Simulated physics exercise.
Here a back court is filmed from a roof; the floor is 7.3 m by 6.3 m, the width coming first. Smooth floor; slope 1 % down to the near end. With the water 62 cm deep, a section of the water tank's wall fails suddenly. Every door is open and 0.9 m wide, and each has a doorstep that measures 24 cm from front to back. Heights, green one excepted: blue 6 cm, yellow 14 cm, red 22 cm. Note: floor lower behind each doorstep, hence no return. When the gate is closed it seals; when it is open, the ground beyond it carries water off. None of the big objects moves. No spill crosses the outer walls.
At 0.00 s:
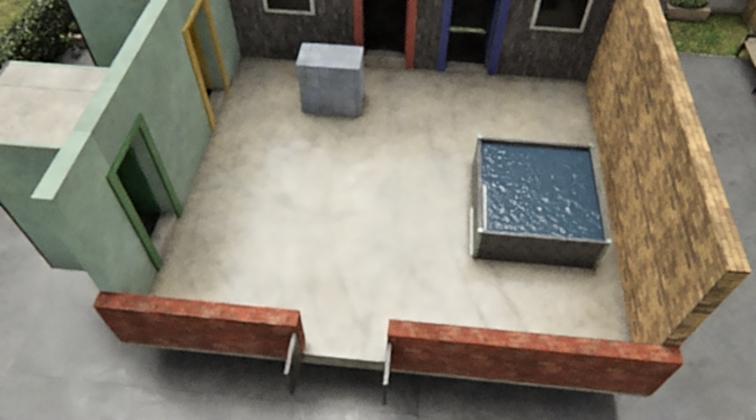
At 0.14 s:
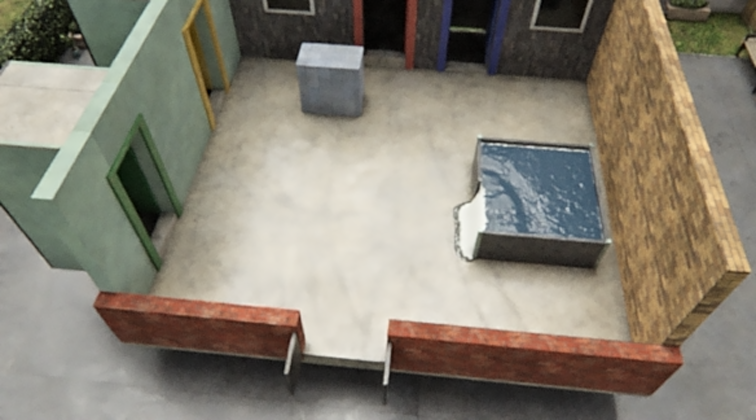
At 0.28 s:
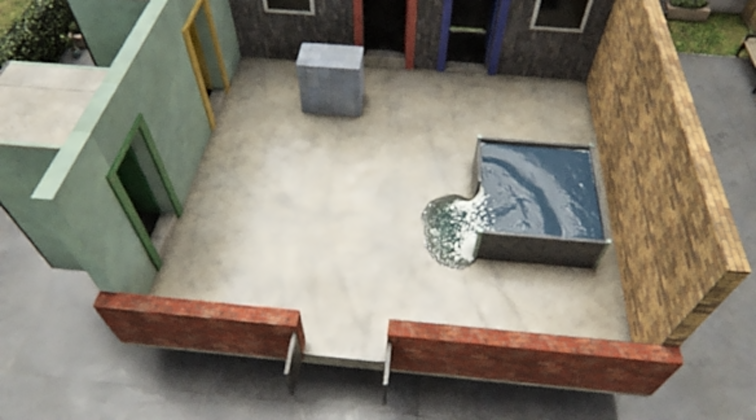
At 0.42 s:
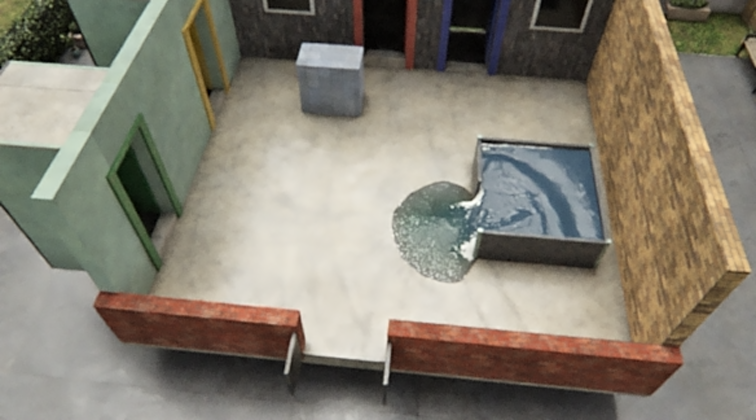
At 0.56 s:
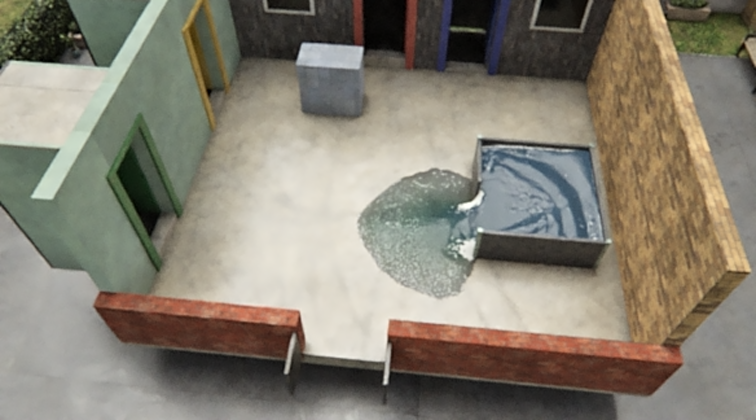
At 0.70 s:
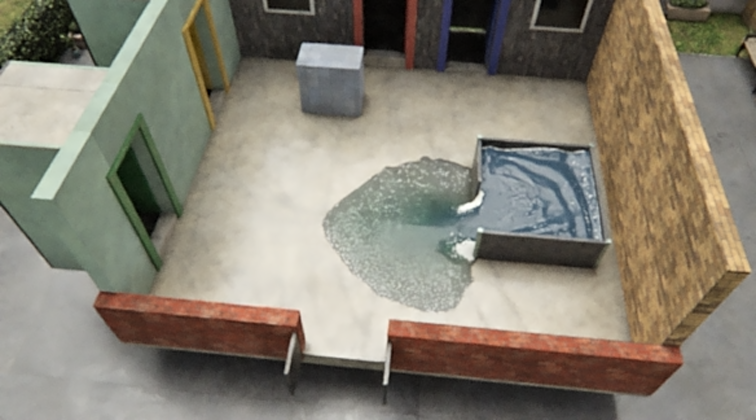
In a walled back court seen from above, a full water tank on the right stands still, then its left side breaks open and water pours out, spreading leftward across the pale floor in a widening, rippling sheet.
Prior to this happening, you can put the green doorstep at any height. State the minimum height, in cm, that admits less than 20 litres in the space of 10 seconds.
13.5 cm, roughly.
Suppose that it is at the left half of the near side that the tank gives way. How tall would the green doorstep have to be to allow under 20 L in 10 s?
Required height: Approx. 8.0 cm.
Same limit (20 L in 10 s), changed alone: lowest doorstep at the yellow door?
Yellow - roughly 6.0 cm.
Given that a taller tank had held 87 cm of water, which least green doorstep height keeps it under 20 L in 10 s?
Roughly 21 centimetres.
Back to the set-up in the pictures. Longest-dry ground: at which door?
Answer: Blue.
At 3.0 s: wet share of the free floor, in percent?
Roughly 50 percent of the floor is wet.
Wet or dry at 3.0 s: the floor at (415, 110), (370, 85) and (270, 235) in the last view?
One by one: Clear, clear, drenched.
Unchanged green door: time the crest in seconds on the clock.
Approximately 2.6 s.
After 1.4 s water covers 30 % of the floor, deepest (34 cm) near (467, 241); it has not reached the green door.
After 3.0 s water covers 50 % of the floor, deepest (30 cm) near (139, 321); 17 cm at the green door, 1 litre in over its 16 cm doorstep.
After 10.0 s water covers 80 % of the floor, deepest (9 cm) near (139, 321); 7 cm at the green door, 6 litres in over its 16 cm doorstep.
At the green door as built, the water arrived by 1.7 s and peaked near 19 cm at 2.6 s.
With a doorstep of 12 cm, 34 litres would have come in within the 10 s; with 16 cm, 6 litres. So under 20 litres takes about 13.5 cm.
